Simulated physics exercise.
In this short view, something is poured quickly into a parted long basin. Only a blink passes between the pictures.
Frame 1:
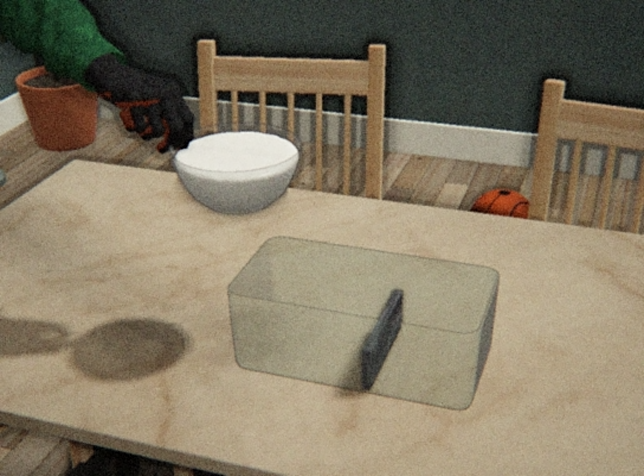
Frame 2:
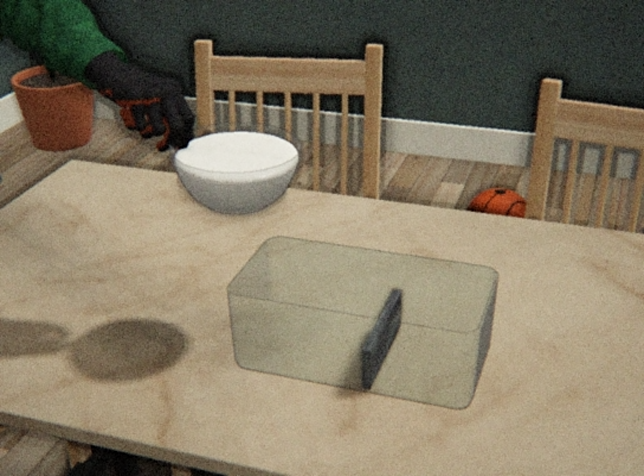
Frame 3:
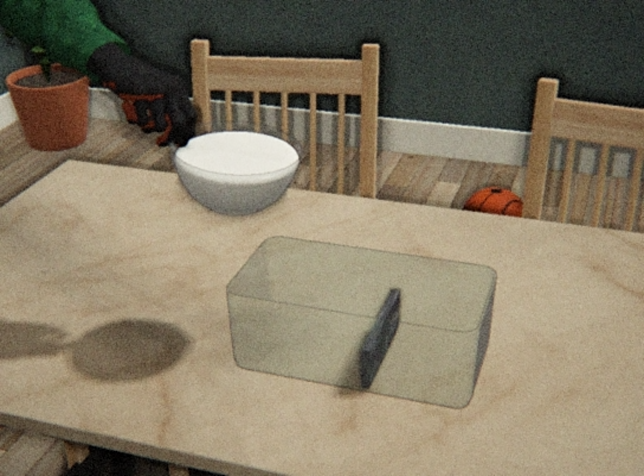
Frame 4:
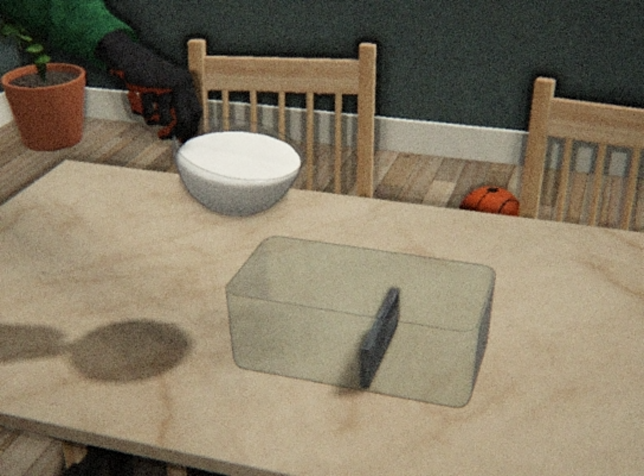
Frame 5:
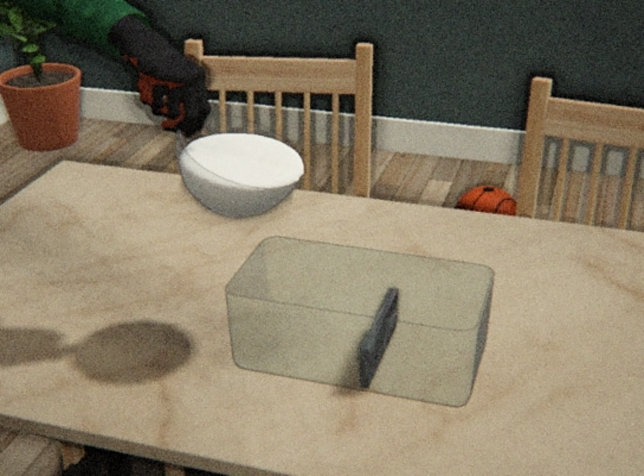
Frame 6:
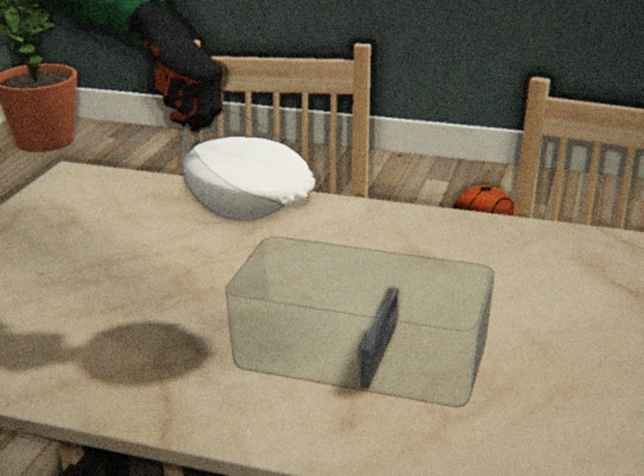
At first, a dark-gloved hand in a green sleeve is beside a bowl of white contents, behind a clear rectangular container with a dark divider on a marble-patterned table. The hand rises and shifts right as the bowl tilts rightward, and the white contents slide to its right rim and begin bulging over.
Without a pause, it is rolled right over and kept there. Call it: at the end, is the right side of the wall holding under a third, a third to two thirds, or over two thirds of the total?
The right side holds under a third of the total.
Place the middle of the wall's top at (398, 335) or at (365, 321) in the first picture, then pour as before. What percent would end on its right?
About 15 % and 10 %.
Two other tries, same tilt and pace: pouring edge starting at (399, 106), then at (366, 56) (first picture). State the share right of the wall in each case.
First about 80, then 75 per cent.
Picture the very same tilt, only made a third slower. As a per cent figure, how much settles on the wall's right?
Around 0 in a hundred.
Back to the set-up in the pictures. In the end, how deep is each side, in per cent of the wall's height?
Near 50 on the left, 10 on the right.
A moment on, the bowl is tipped on its side and 13 per cent is still to pour, 54 is left of the wall and 0 right of it.
Next, the bowl is tipped right over and 0 per cent is still to pour, 86 is left of the wall and 2 right of it.
Then the bowl is tipped right over and 0 per cent is still to pour, 88 is left of the wall and 7 right of it.
Later the bowl is tipped right over and 0 per cent is still to pour, 88 is left of the wall and 8 right of it.
Finally, 88 per cent lies left of the wall, 8 right of it and 4 outside.
